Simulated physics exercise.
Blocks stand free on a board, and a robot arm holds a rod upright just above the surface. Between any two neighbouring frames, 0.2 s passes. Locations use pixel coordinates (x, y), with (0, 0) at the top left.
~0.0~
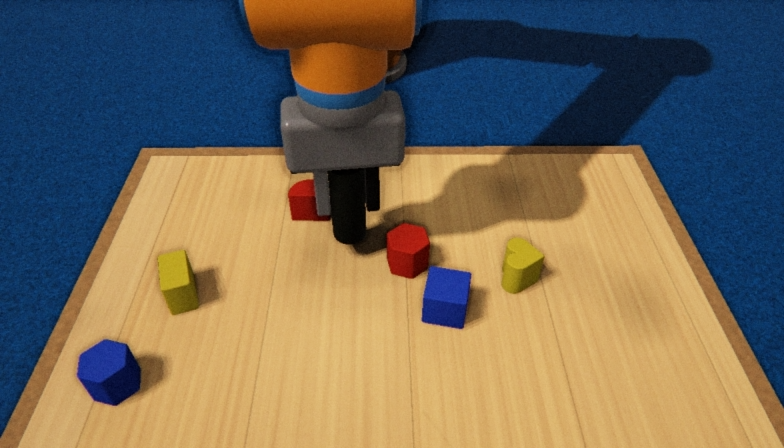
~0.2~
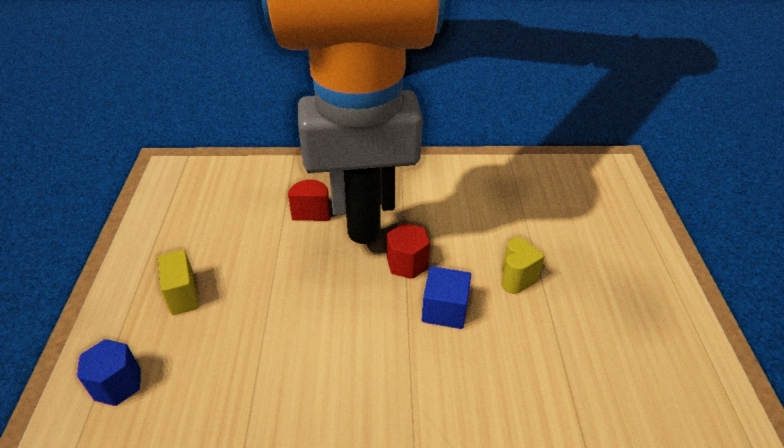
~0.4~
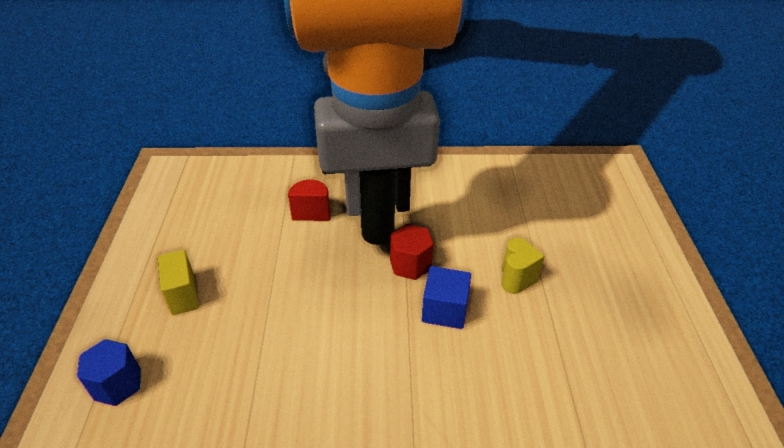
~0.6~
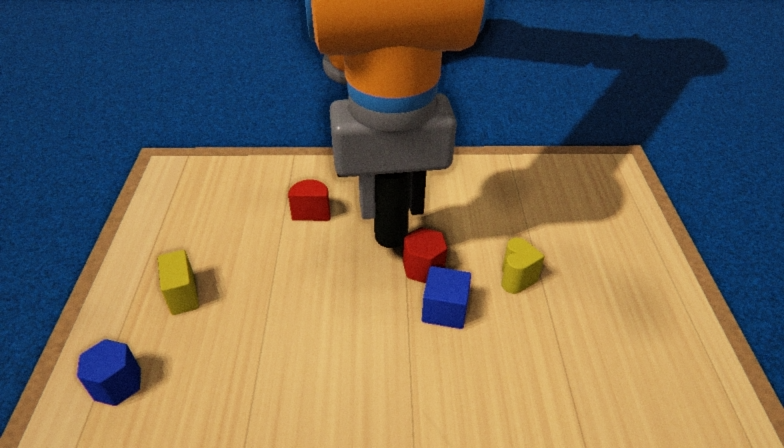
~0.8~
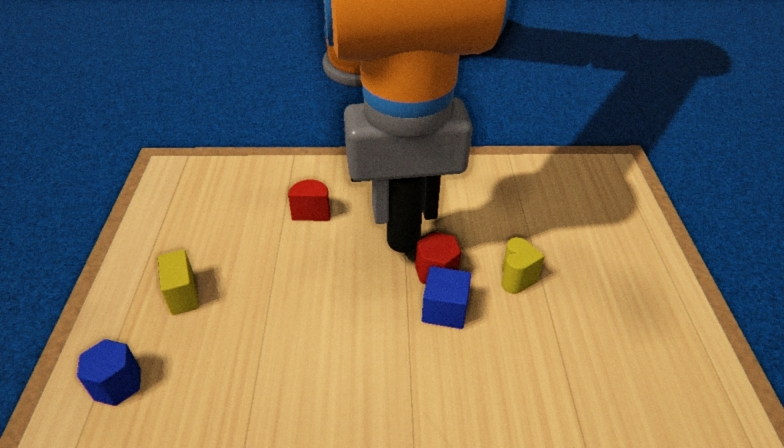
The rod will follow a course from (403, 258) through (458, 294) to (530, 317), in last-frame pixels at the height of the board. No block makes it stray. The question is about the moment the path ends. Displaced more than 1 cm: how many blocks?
The way I see it, the answer is three or more.
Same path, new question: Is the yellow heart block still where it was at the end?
No - that is not the case.
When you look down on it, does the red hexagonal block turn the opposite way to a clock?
Answer: Yes.
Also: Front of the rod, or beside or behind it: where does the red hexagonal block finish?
In front, still.
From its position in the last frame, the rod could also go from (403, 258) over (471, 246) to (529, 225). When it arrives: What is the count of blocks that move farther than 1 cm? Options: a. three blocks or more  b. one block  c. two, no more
Letter b.
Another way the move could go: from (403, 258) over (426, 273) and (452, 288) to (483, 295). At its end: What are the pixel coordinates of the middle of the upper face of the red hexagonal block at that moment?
The centre of its top will be at (527, 274).
What follows on the original path. One third of the way, rod at (440, 267); red hexagonal block at (479, 261), turned 40° anticlockwise; blue square at (454, 292).
Two thirds of the way, rod at (486, 288); red hexagonal block at (527, 276), turned 60° anticlockwise; blue square at (457, 301), turned 15° clockwise; yellow heart block at (543, 253), turned 60° anticlockwise.
At the end, rod at (534, 301); red hexagonal block at (573, 282), turned 75° anticlockwise; blue square at (457, 301), turned 15° clockwise; yellow heart block at (552, 253), turned 95° anticlockwise.
